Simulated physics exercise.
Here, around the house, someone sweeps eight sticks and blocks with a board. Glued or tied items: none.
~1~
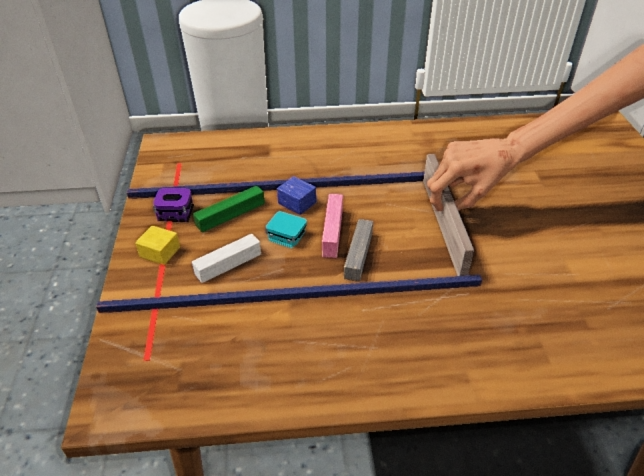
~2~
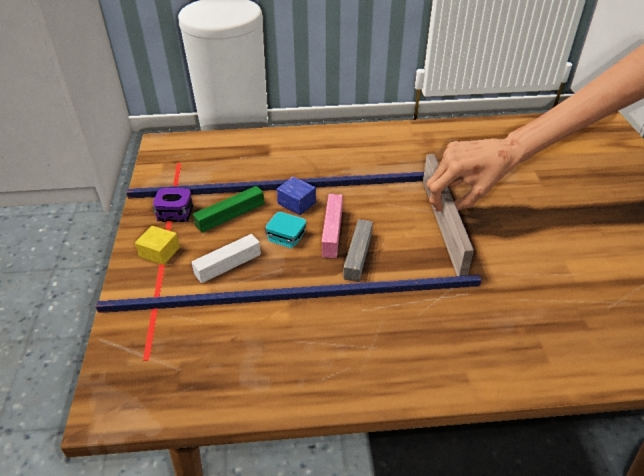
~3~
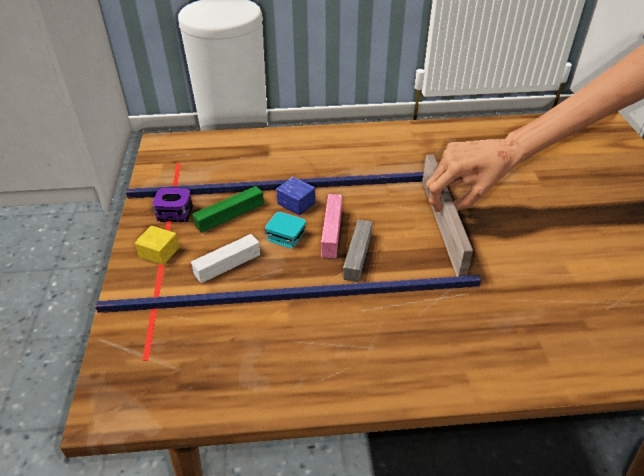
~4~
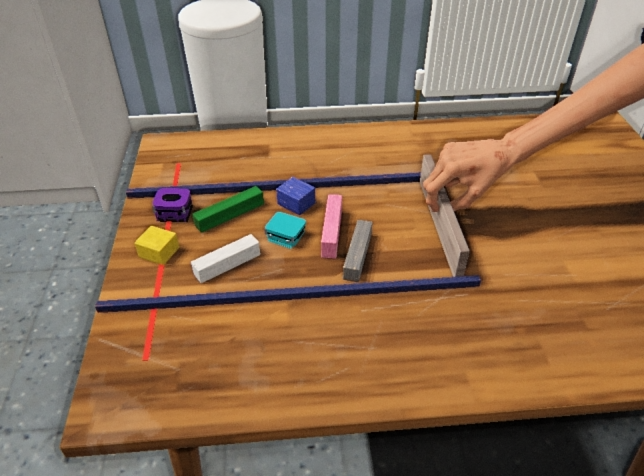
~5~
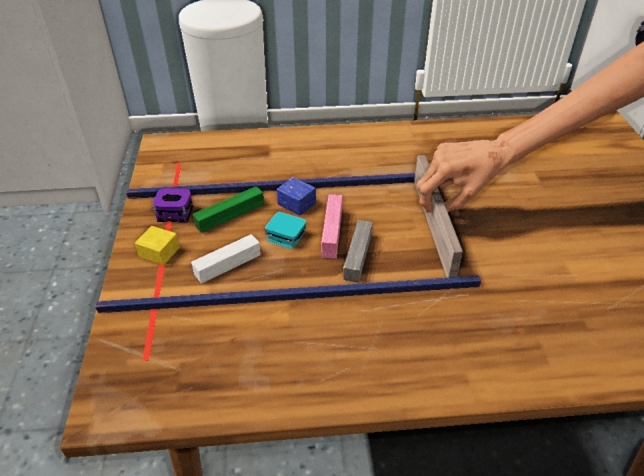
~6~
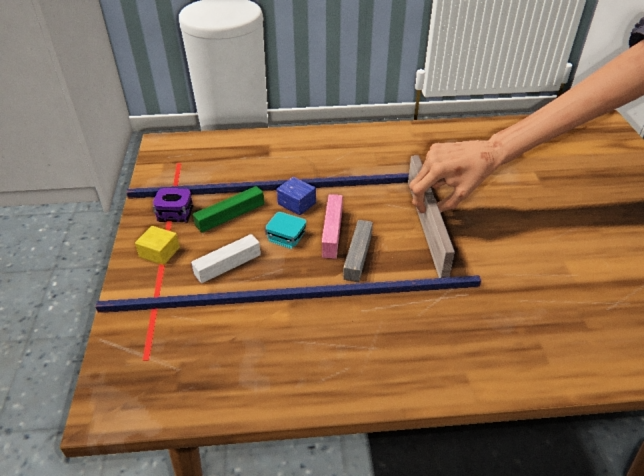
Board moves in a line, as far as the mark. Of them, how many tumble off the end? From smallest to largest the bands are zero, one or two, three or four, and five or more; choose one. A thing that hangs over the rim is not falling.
The right band is three or four.
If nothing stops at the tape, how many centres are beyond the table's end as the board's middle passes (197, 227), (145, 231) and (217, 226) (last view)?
In order, that gives 0, then 5, then 0.
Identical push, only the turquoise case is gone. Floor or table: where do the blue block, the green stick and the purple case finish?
The blue block stays put; the green stick stays put; the purple case comes off.
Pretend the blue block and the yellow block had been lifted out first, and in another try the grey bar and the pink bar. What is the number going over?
Try one: 1; try two: 1.
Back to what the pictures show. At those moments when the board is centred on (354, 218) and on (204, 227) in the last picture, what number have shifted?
It comes to 2 for the first spot, 8 for the other.
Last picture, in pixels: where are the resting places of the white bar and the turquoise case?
Going in order, first (111, 261) and next (126, 229).
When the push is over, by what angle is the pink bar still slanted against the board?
It works out to near 15°.
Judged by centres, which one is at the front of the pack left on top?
Foremost: The white bar.
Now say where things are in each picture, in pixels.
Yellow block (158, 245); purple case (174, 205); white bar (228, 258); board (446, 212); tape (166, 244), in the first frame.
Purple case (174, 205); pink bar (333, 225), in the second frame.
White bar (227, 258); turquoise case (286, 230), in the third frame.
Yellow block (157, 245); board (442, 213), in the fourth frame.
Purple case (174, 206); grey bar (359, 250), in the fifth frame.
Yellow block (158, 245); purple case (174, 205); white bar (227, 258); board (429, 213); tape (165, 244), in the sixth frame.
Soon after, none off yet; yellow block at rest near (158, 245); purple case at rest near (174, 205); white bar at rest near (227, 258).
Then, none off yet; yellow block at rest near (158, 245); purple case at rest near (174, 205); white bar moved a little near (212, 257).
Further on, none off yet; yellow block moved about its own width near (135, 246); purple case moved about its own width near (133, 203); white bar moved about its own width near (152, 259).
At rest, the number that fall off is three or four; fallen, green stick, purple case and yellow block.
